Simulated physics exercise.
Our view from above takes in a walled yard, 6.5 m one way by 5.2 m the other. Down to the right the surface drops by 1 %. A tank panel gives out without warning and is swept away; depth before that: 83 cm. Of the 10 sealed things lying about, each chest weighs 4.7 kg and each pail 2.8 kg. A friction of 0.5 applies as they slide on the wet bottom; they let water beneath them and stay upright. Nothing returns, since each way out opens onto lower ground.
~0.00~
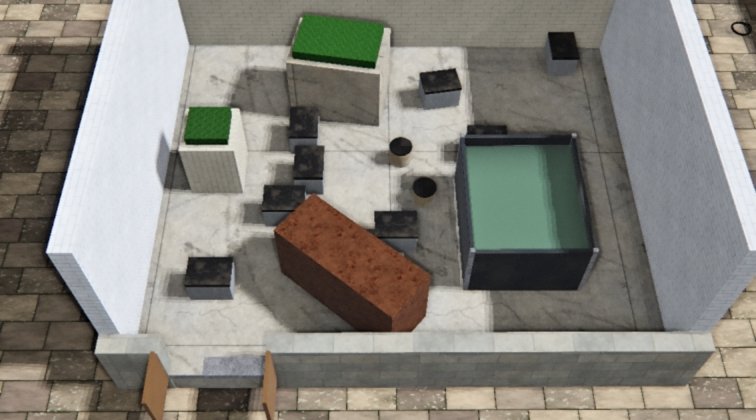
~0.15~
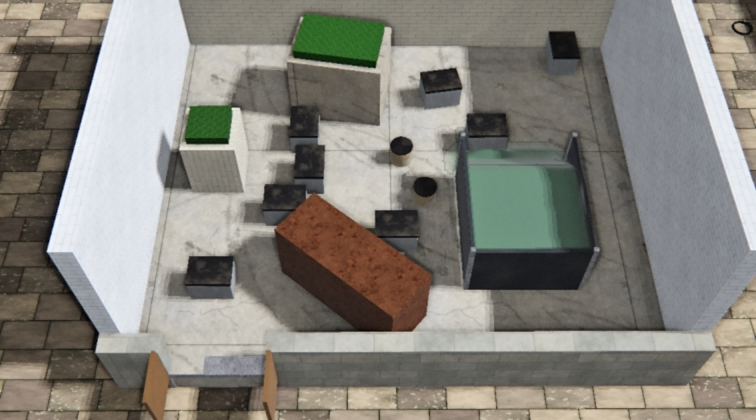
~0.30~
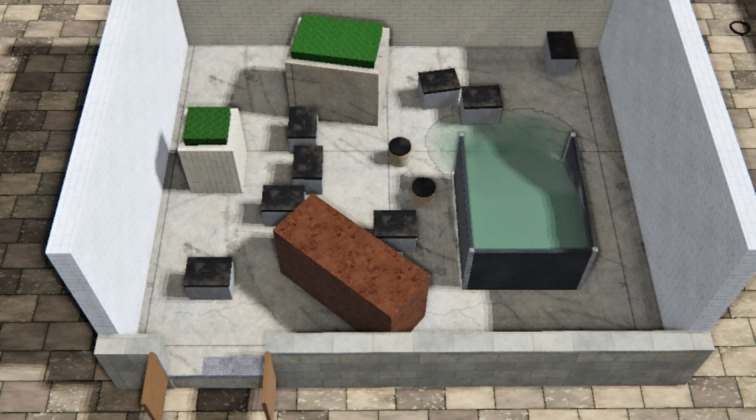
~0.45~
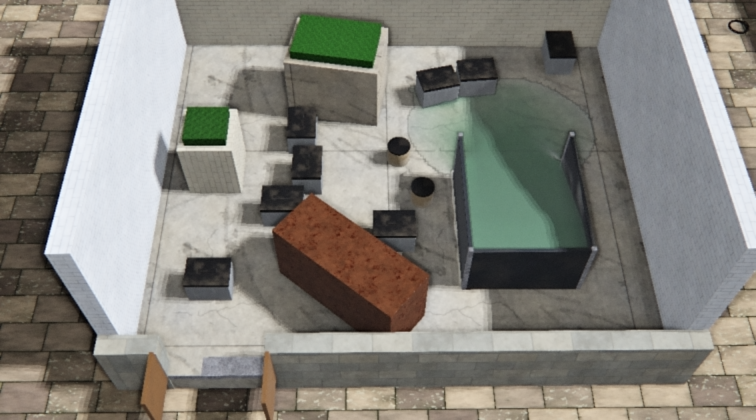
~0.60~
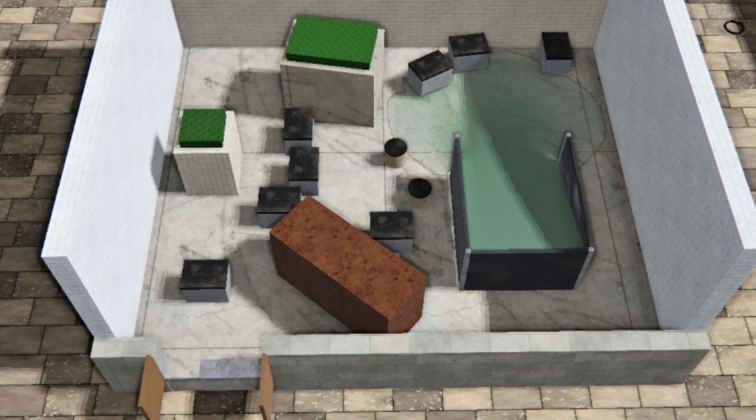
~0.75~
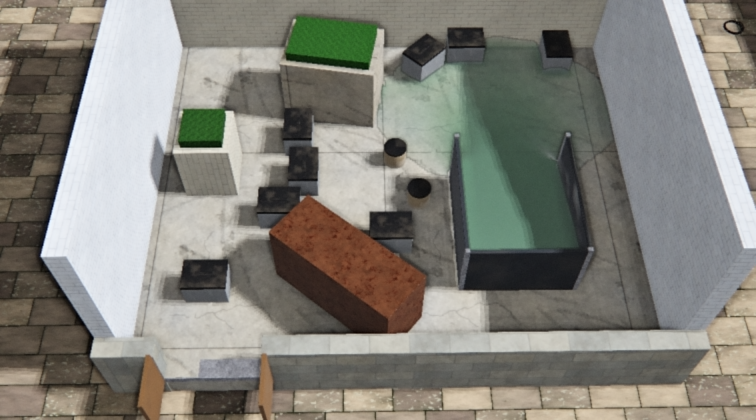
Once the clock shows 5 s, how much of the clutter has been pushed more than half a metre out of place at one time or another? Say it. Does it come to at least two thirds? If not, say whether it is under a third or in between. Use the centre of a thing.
I'd guess the moved share is a medium one, a third to two thirds.
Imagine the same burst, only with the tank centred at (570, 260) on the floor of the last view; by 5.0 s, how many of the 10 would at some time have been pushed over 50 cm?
Then 8 of them would.
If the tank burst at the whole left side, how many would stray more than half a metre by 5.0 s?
8.
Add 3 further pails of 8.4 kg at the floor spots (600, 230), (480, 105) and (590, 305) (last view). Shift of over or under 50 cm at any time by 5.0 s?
First goes beyond, second goes beyond, third goes beyond.
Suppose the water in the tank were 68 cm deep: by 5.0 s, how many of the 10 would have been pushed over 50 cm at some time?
5.
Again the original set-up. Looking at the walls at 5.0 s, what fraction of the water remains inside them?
Around 100 per cent of the water is still in there.
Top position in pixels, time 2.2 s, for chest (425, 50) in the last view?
Look for it near (306, 34).
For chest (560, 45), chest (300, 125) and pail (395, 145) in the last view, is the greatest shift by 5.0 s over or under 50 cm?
The first is beyond the limit, the second inside the limit, and the third beyond the limit.
After 1.1 s 2 of 10 are over 50 cm from their spots; 3 afloat.
After 2.2 s 2 of 10 are over 50 cm from their spots; 3 afloat.
After 3.5 s 3 of 10 are over 50 cm from their spots; 3 afloat.
After 5.0 s 6 of 10 are over 50 cm from their spots, and 6 have been at some point; 5 afloat.
